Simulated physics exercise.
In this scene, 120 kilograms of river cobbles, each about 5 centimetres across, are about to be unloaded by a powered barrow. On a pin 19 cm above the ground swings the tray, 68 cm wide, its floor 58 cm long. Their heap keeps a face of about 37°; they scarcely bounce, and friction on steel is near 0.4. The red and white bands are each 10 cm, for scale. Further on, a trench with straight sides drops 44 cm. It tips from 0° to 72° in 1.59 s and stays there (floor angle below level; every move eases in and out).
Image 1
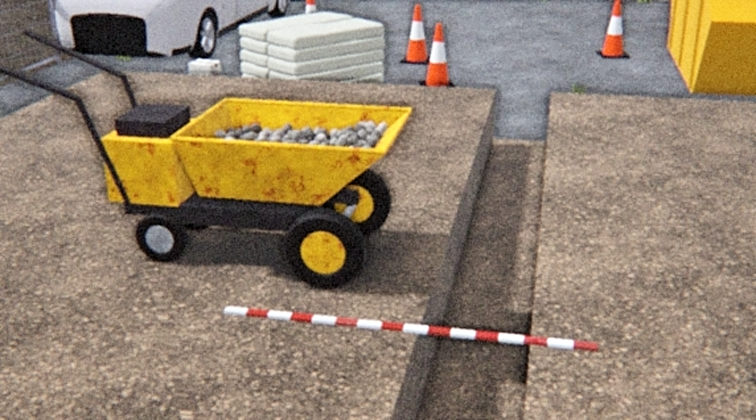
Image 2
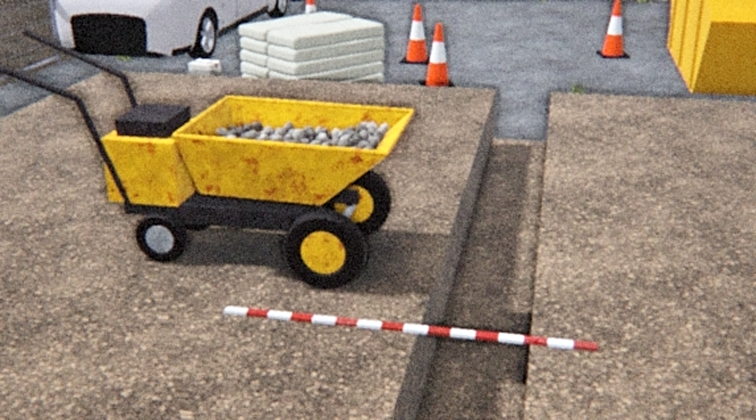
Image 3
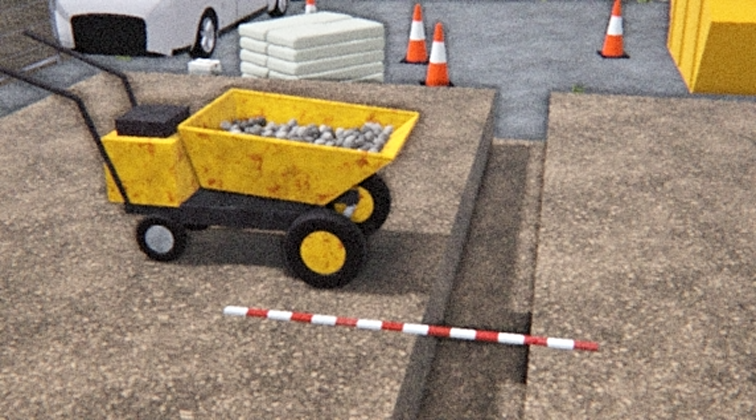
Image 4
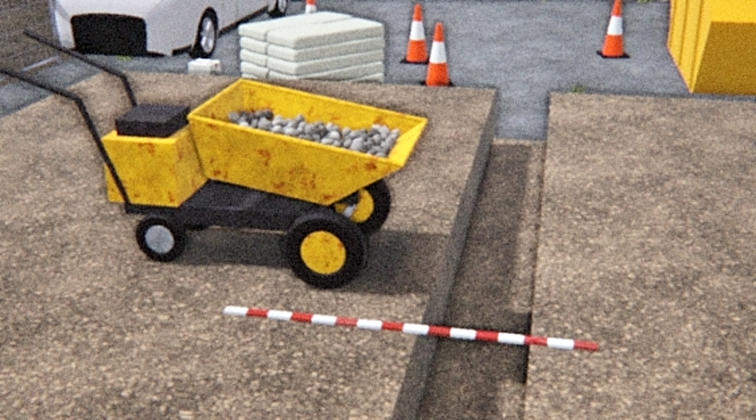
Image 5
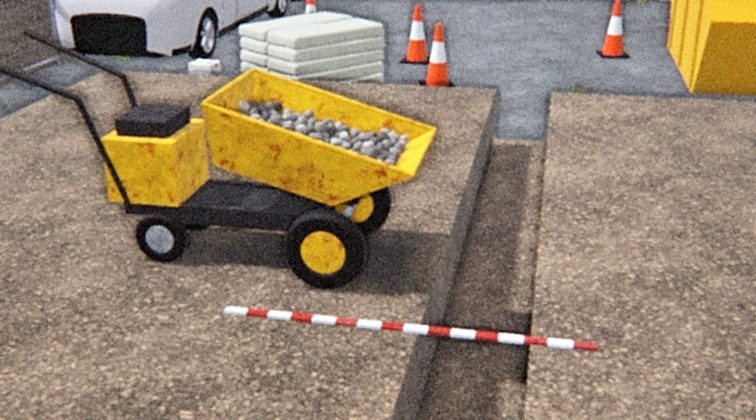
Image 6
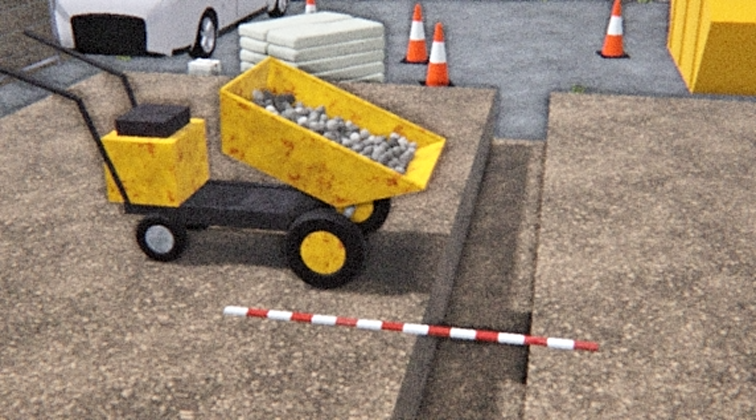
At first, a yellow powered barrow loaded with grey stones stands beside a straight trench, its tray almost level above a red and white striped pole on the ground. The tray then slowly tilts, its left end rising and its right lip lowering, until it slopes clearly toward the trench, stones still inside.
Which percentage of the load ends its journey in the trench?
Roughly 100 per cent.
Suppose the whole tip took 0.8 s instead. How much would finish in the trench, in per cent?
It would come to roughly 100 per cent.
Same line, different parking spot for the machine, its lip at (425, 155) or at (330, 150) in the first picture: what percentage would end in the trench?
Roughly 80 in a hundred from the first, 60 in a hundred from the second.
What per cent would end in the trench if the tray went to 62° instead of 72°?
Close to 100 per cent then.
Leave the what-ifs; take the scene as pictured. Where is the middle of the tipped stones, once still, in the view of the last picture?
Their middle ends up near (494, 342).
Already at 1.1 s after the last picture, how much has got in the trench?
Approx. 70 % of the load.
Then, 0.6 s after the last picture the floor is at 61°, 100 % in the tray; the foremost stones are at (458, 230).
Then, 1.1 s after the last picture the floor is at 72°, 31 % in the tray, 69 % in the trench; the foremost stones are at (528, 320).
Then, 1.4 s after the last picture the floor is at 72°, 4 % in the tray, 96 % in the trench; the foremost stones are at (529, 316).
Then, 3.4 s after the last picture the floor is at 72°, 0 % in the tray, 100 % in the trench; the foremost stones are at (528, 328).
